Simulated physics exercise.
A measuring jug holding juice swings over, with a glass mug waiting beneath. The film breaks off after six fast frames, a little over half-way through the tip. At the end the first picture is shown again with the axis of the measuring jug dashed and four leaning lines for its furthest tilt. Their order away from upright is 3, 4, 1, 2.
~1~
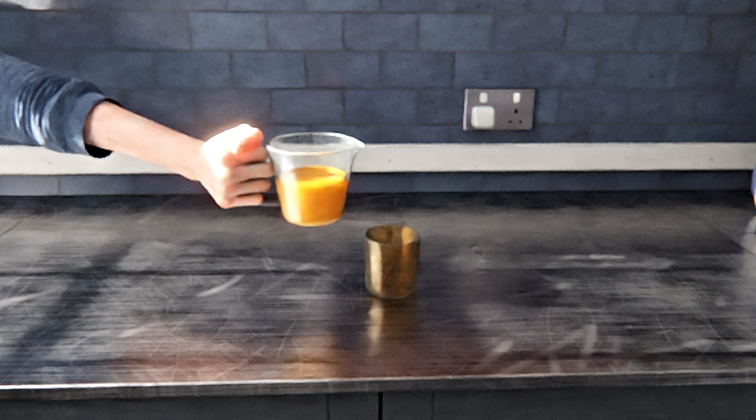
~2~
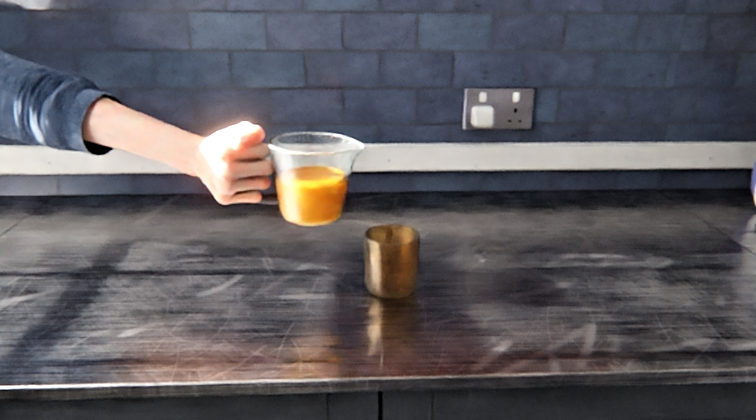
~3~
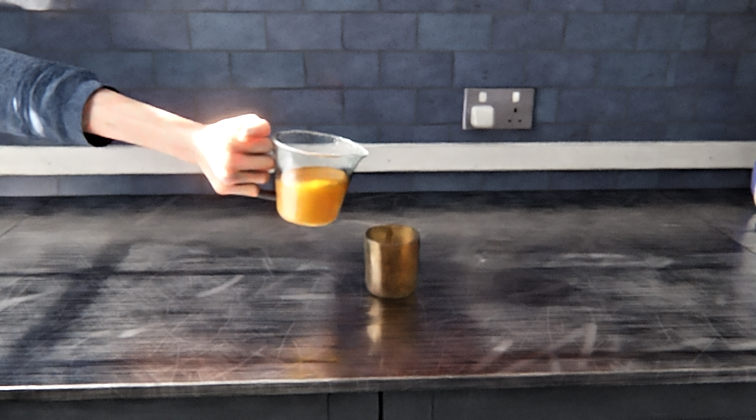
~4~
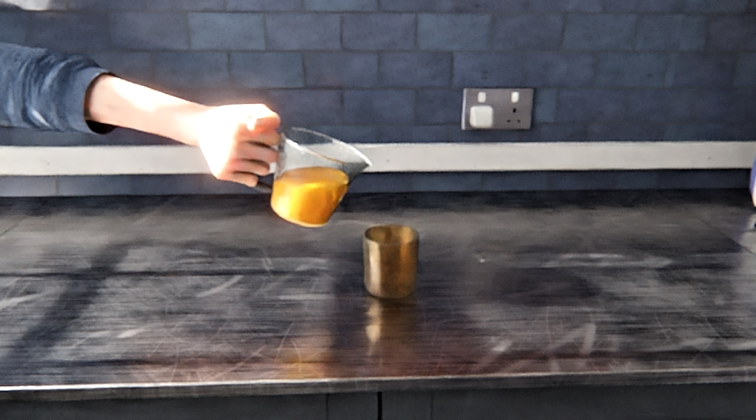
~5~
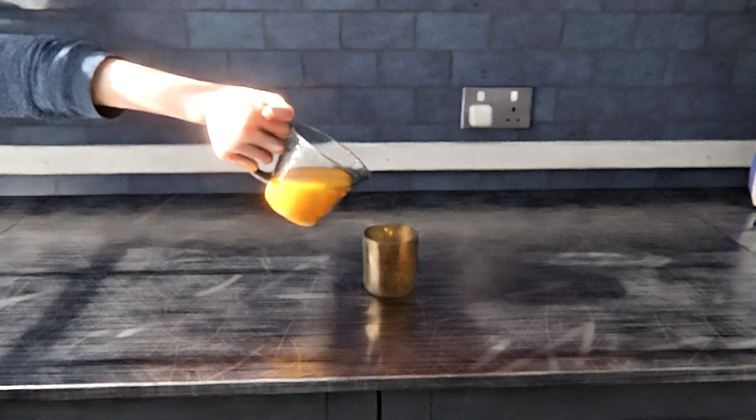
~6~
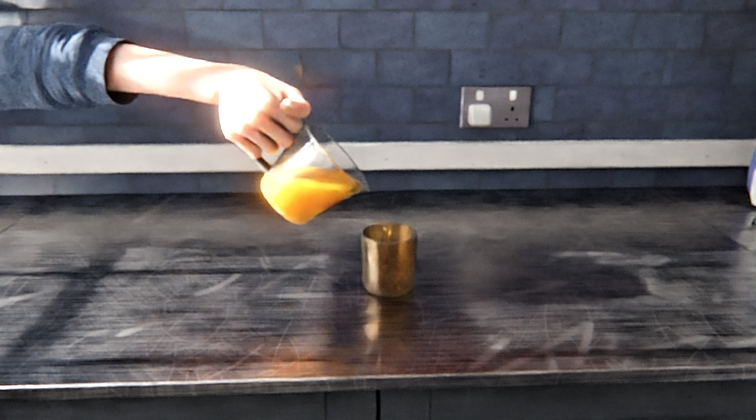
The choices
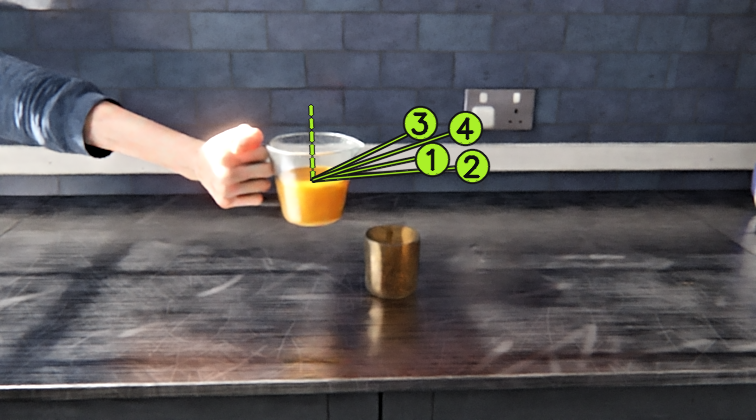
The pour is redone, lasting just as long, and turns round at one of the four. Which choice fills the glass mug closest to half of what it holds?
The best mark is 3.
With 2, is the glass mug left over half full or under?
Over half.
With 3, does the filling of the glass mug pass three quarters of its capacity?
No, it does not.
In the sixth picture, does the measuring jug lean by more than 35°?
Yes, it does.
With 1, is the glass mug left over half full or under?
Over.
On the marked copy, 1 at (414, 158); 2 at (455, 167); 3 at (406, 134); 4 at (449, 133).
With 1, the glass mug ends with about 79 % of what it can hold; 4 % of the juice is spilt.
With 2, the glass mug ends with about 90 % of what it can hold; 5 % of the juice is spilt.
With 3, the glass mug ends with about 50 % of what it can hold.
With 4, the glass mug ends with about 66 % of what it can hold.
